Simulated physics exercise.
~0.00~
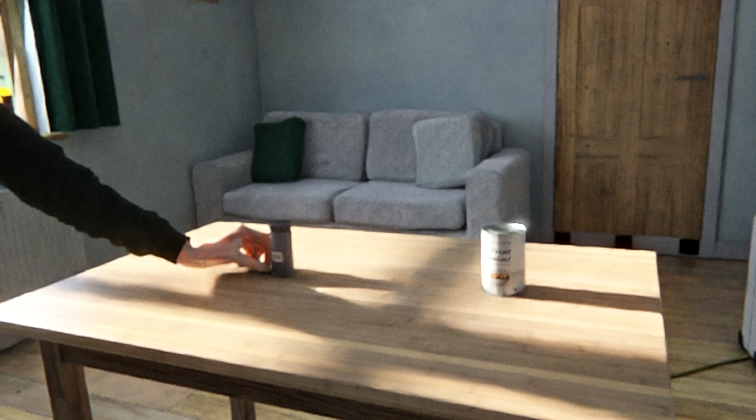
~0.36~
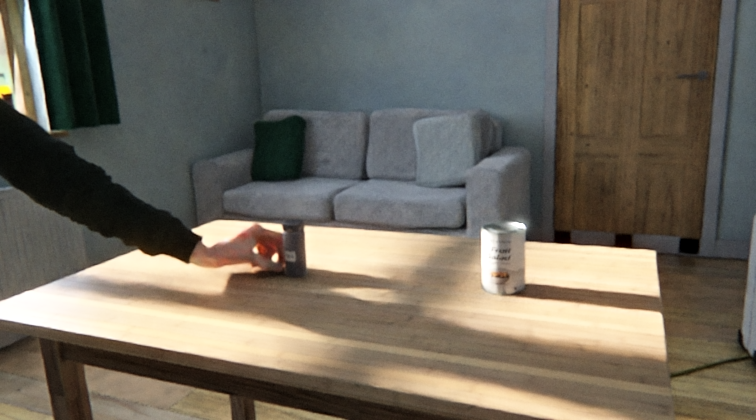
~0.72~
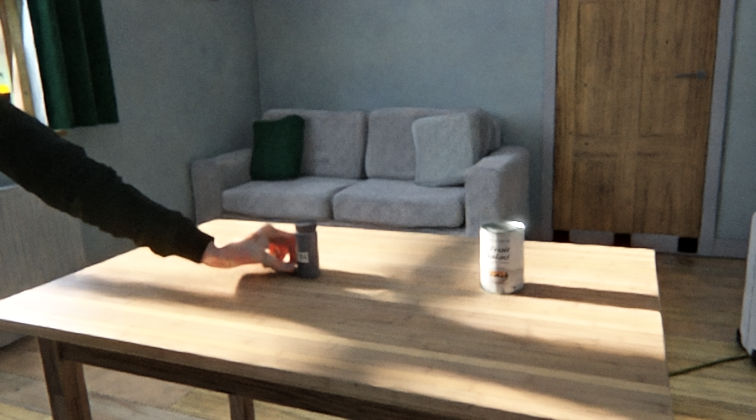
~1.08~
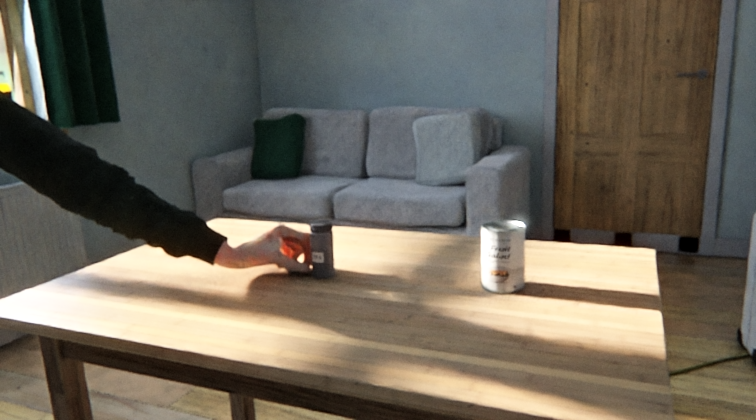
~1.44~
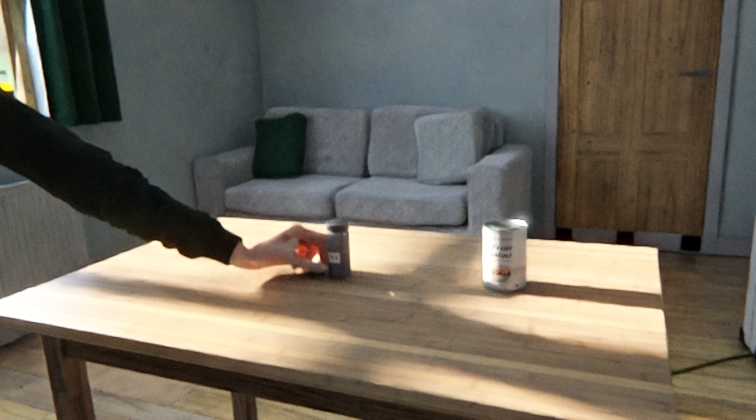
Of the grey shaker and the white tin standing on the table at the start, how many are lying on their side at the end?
None of them are lying on their side, as both the grey shaker and the white tin are still standing upright.
To begin with, a hand in a dark sleeve reaches in from the left and touches a small grey shaker standing on a wooden table, while a white tin stands further to the right. The fingers push the shaker slowly to the right, and it slides along upright. The hand keeps following it, staying low against its side, and the shaker moves a little further each time. By the end, the shaker stands upright nearer to the tin, with the hand still beside it, and the tin has stayed in its place.
